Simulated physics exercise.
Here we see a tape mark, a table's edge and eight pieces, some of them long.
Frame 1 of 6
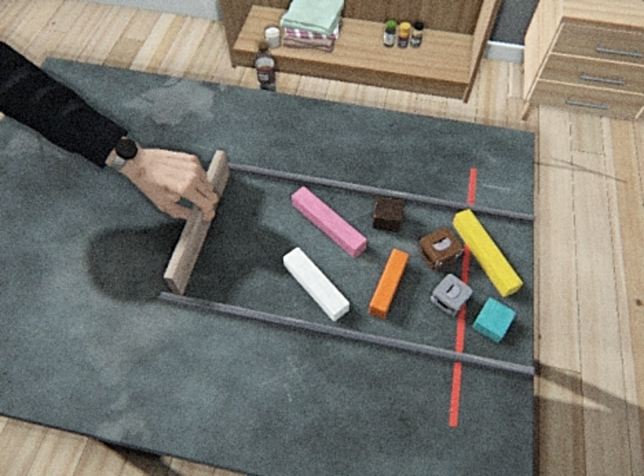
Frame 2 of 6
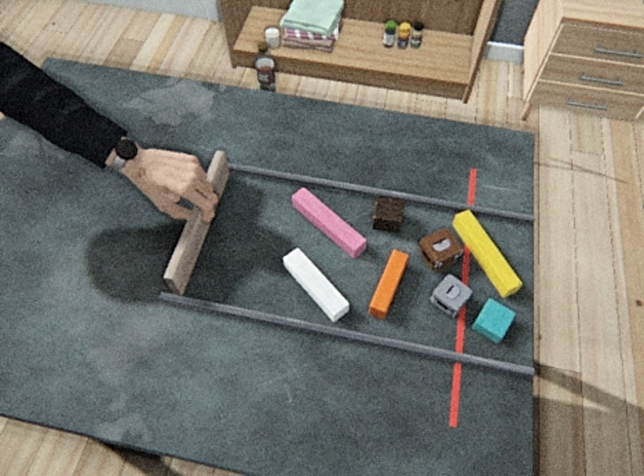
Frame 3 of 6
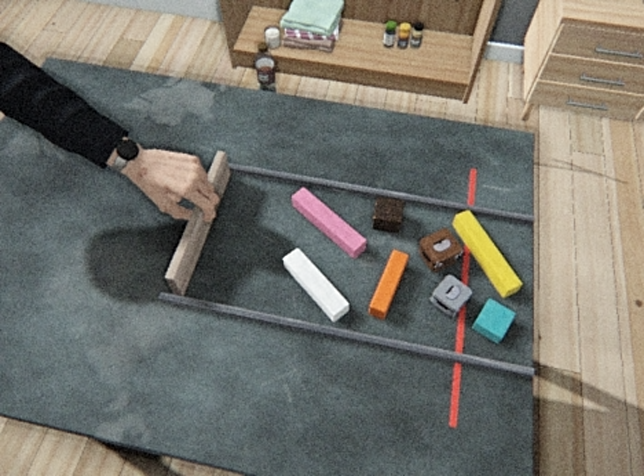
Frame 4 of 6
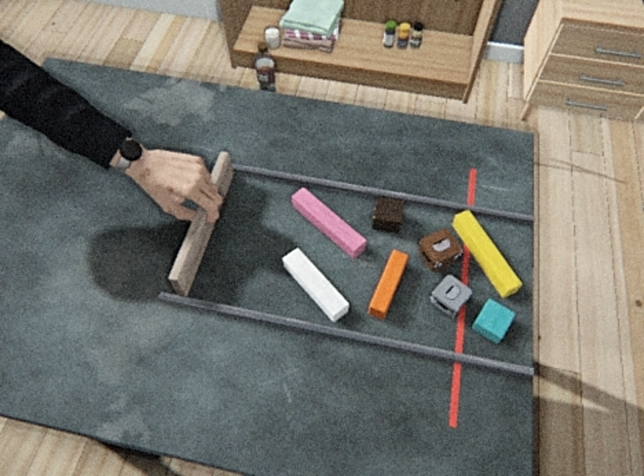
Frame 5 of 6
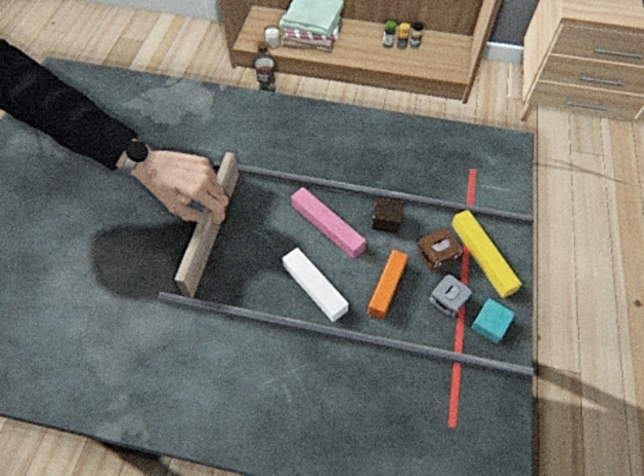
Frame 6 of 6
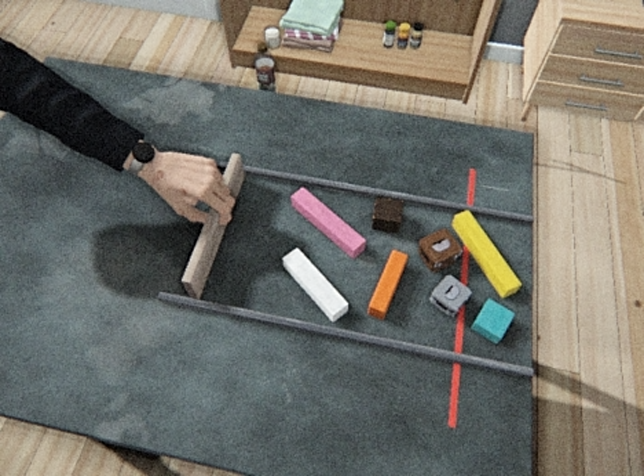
Wooden board held by a hand sliding slightly right between two rails, while the scattered coloured blocks ahead stay still.
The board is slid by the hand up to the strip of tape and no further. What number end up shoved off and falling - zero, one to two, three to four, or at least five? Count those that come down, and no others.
Seems one or two of them come crashing down.
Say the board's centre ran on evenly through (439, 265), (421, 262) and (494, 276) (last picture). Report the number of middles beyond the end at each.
Respectively, 0, 0 and 5.
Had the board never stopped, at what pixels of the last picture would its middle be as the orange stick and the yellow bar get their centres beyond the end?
I'd put it close to (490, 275), and close to (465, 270) for the other one.
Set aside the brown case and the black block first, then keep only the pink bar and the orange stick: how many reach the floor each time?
The count is 1 in one try and 0 in the other, in that order.
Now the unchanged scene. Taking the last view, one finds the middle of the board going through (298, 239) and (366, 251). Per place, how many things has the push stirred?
First 2, then 4.
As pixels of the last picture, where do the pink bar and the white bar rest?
The pink bar at (488, 260), the white bar at (472, 316).
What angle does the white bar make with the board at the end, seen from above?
The angle is some 0°.
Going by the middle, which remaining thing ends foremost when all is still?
Foremost: The grey case.
Soon after, none off yet; turquoise block at rest near (493, 321); yellow bar at rest near (485, 253); grey case at rest near (449, 297).
After that, none off yet; turquoise block at rest near (493, 321); yellow bar at rest near (485, 253); grey case moving near (459, 301).
In the end, the number that fall off is one or two; gone, yellow bar and turquoise block.
